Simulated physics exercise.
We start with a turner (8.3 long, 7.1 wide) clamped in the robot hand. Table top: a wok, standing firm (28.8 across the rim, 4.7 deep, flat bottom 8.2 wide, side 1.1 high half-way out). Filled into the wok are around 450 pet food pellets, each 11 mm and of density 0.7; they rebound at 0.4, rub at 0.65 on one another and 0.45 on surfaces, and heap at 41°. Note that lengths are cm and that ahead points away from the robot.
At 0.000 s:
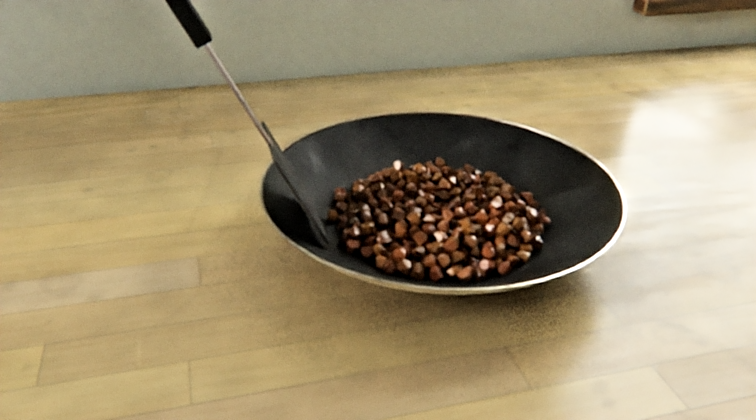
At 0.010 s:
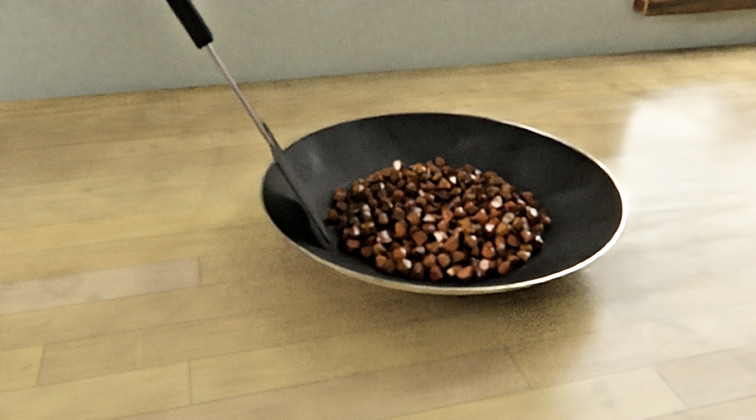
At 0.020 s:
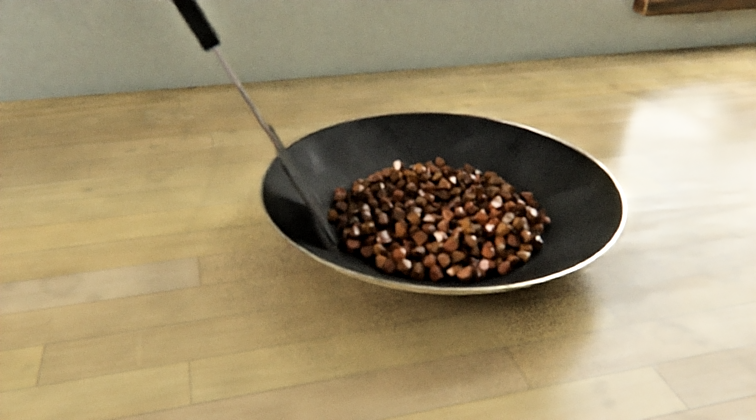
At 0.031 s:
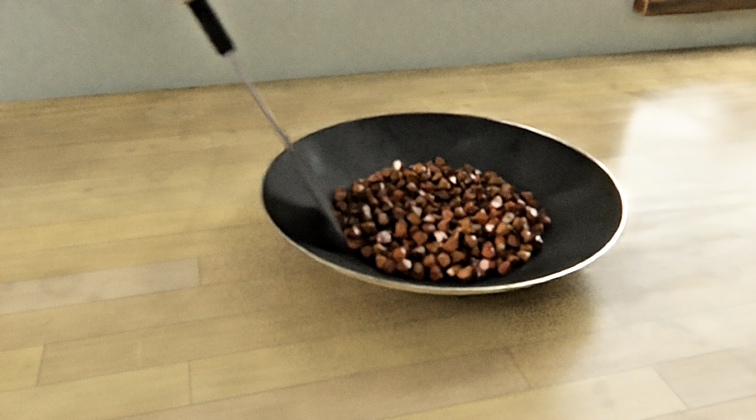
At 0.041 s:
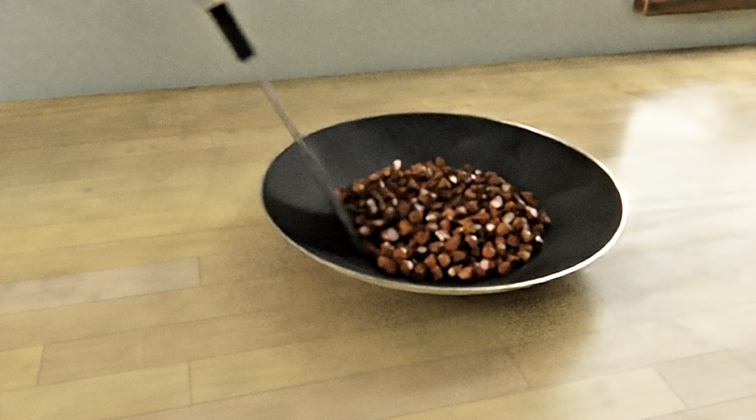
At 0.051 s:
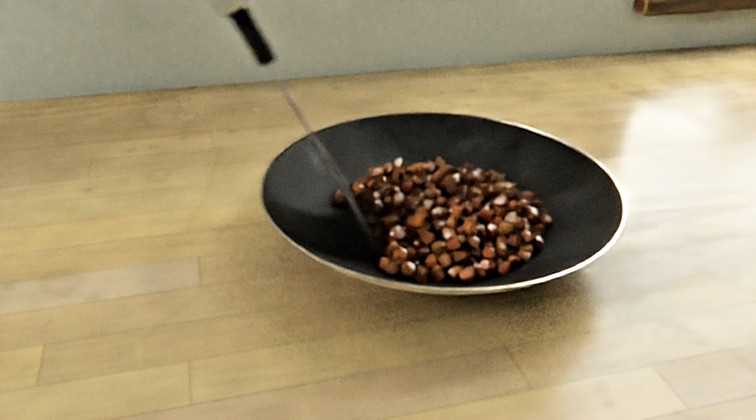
A turner with a black handle moves right through the wok, nudging the brown pellets.
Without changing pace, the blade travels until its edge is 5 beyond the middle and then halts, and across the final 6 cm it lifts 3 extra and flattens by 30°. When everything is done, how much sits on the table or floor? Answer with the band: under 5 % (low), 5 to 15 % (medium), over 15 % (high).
Medium, 5 to 15 %.
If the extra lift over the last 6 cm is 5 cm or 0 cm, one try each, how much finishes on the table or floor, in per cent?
It comes to around 15 per cent on the first try and around 10 per cent on the second.
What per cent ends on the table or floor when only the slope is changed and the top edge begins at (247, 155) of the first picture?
10 percent or thereabouts.
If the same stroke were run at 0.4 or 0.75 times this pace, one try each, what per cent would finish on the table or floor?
Some 0 per cent, then some 0 per cent, on the table or floor.
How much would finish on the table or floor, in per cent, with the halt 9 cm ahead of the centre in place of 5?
Roughly 30 %.
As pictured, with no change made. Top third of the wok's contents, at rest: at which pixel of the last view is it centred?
(548, 180).
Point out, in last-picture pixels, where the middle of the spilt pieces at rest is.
The centre sits at roughly (691, 202).
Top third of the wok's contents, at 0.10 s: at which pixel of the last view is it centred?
I'd put it somewhere near (475, 184).
After 0.08 s, sloping 64°, highest piece 6 above the table; 447 in the wok.
After 0.10 s, sloping 55°, highest piece 8 above the table; 447 in the wok.
After 0.31 s, sloping 34°, highest piece 7 above the table; 411 in the wok, 26 on the table or floor, 10 on the blade or in flight.
After 1.36 s, sloping 34°, highest piece 6 above the table; 409 in the wok, 38 on the table or floor.
In the end, 409 in the wok, 38 on the table or floor. That is 9 % on the table or floor.
